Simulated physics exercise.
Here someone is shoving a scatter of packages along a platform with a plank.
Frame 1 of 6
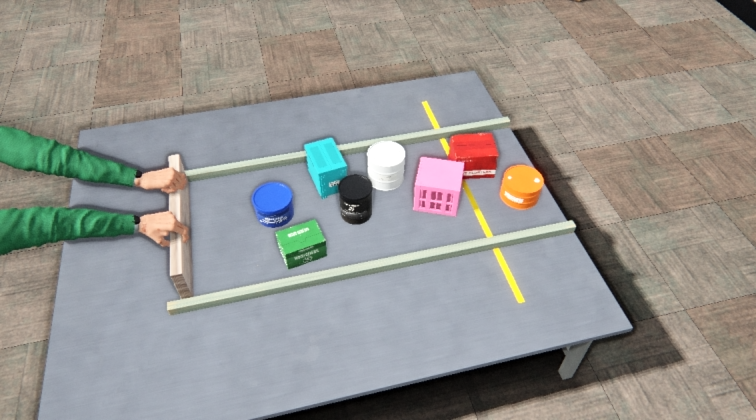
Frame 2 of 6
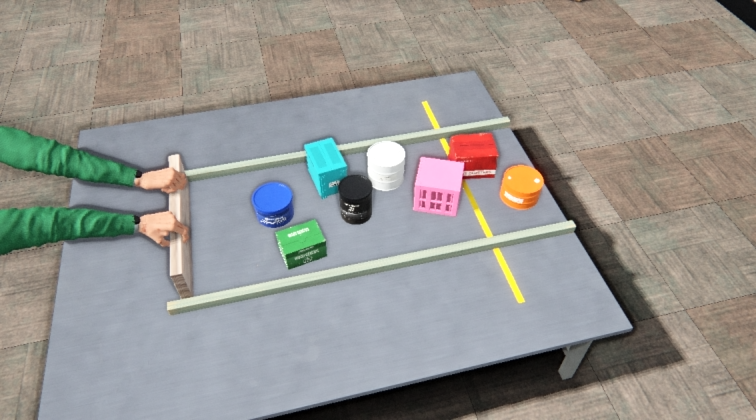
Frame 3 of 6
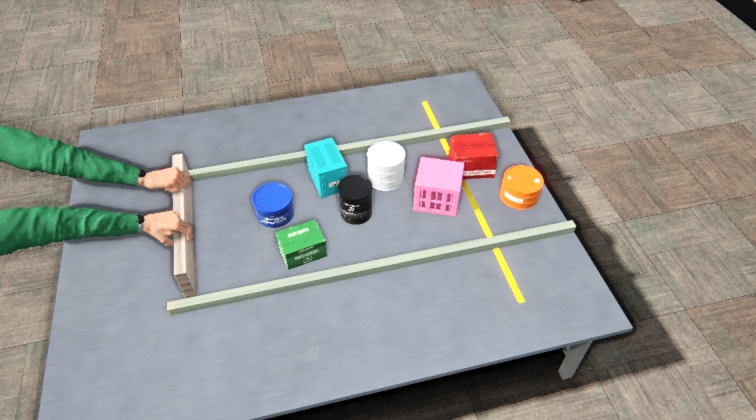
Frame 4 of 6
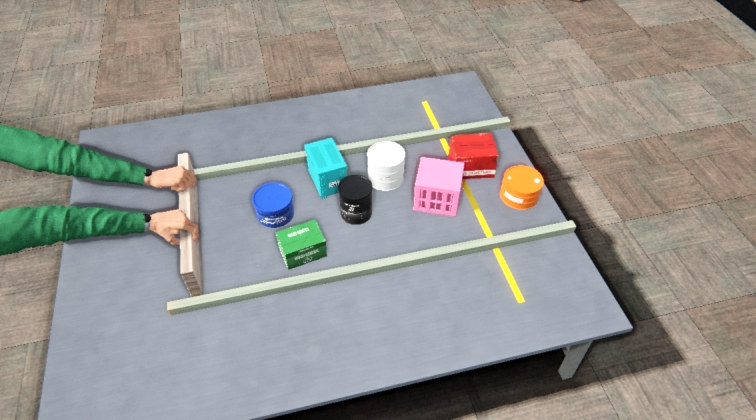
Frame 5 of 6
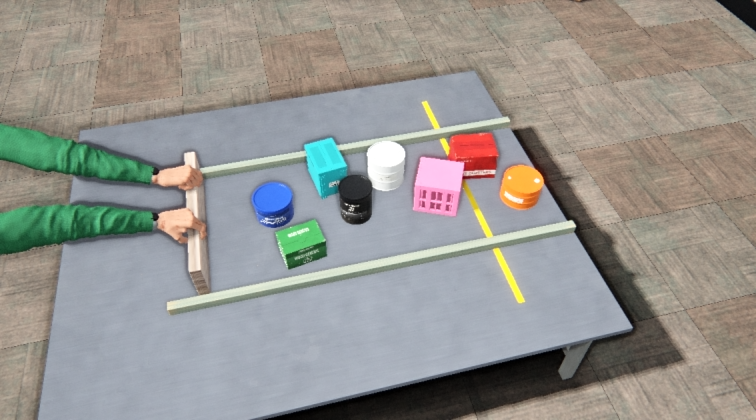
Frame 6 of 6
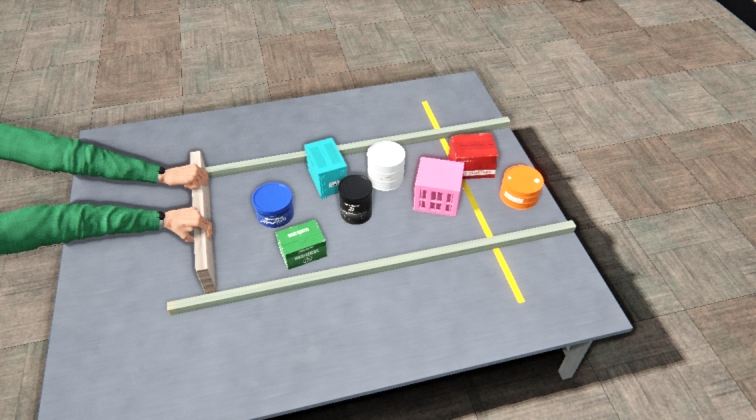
The clip shows two green-sleeved arms holding a wooden plank at the left of a gray table and sliding it slightly rightward between two rails, while the colorful boxes and round containers near a yellow tape line stay still.
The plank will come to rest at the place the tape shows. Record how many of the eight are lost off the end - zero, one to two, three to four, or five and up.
Lost off the end: One to two.
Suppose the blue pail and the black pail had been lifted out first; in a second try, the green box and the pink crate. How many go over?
The answer is 1 and then 1.
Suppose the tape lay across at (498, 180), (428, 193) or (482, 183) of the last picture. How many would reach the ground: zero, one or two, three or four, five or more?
Three or four; none at all; just one or two.
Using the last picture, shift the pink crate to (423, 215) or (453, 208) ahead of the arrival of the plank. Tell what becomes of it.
Taking the two places in order, it is safe and then is safe.
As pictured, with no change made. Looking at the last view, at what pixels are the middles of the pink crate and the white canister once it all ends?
First (526, 180), then (510, 153).
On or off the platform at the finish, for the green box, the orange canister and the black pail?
Here is how it goes: The green box remains aboard, the orange canister ends up below, the black pail remains aboard.
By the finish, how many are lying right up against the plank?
All in all, 4.
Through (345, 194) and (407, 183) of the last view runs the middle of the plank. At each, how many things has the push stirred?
The count is 5 at the first point and 7 at the second.
A little later, none off yet; orange canister at rest near (521, 187); red box at rest near (473, 157); pink crate at rest near (439, 187).
When it is over, the number that fall off is one or two; down, red box and orange canister.
